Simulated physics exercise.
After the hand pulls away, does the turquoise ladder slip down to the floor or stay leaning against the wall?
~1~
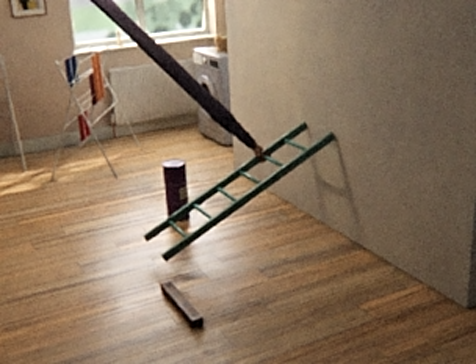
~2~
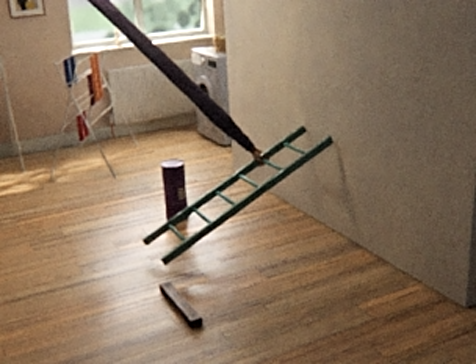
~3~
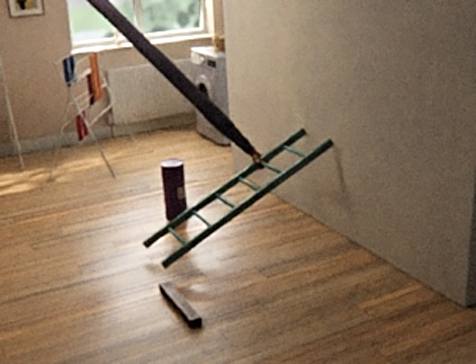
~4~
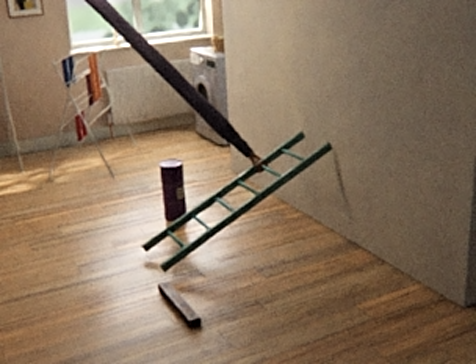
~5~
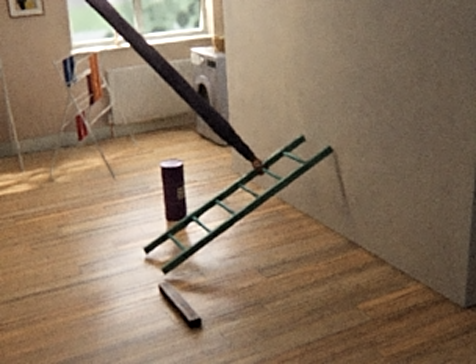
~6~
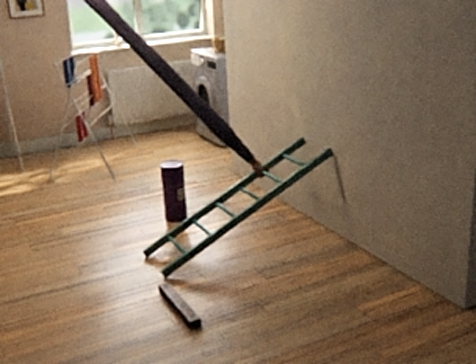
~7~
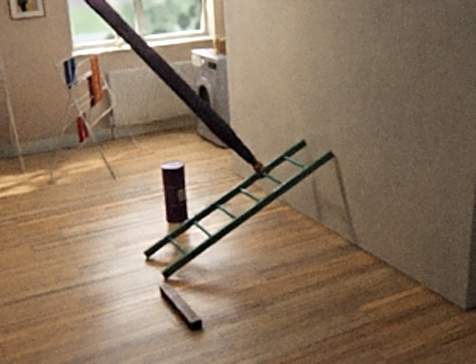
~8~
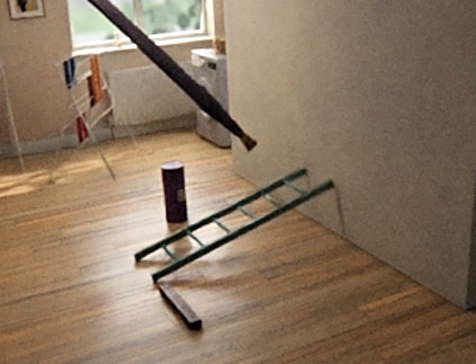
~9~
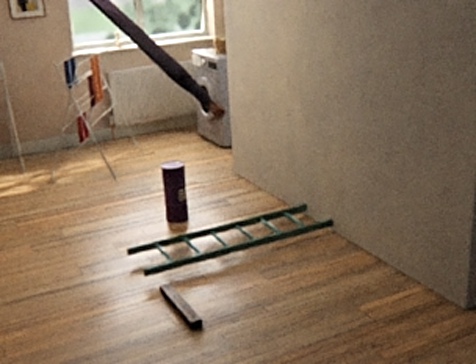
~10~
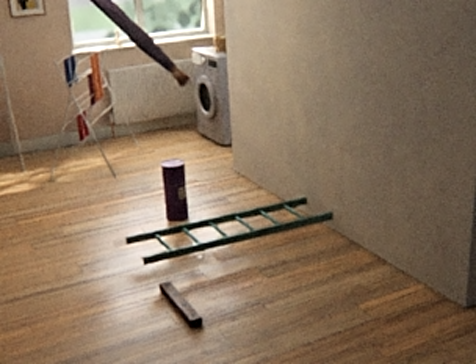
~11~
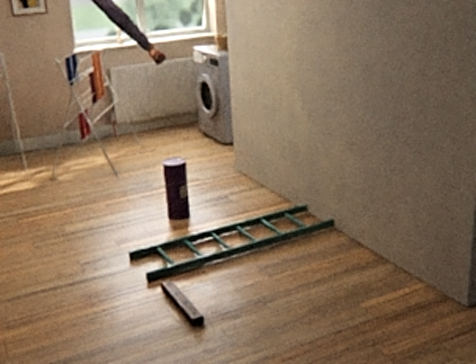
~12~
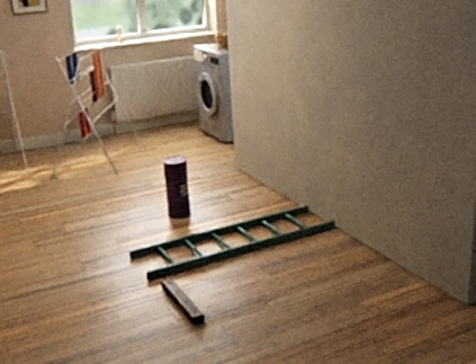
The turquoise ladder slips down to the floor. Once released, it slides out of its lean and ends up lying flat between the canister and the batten.
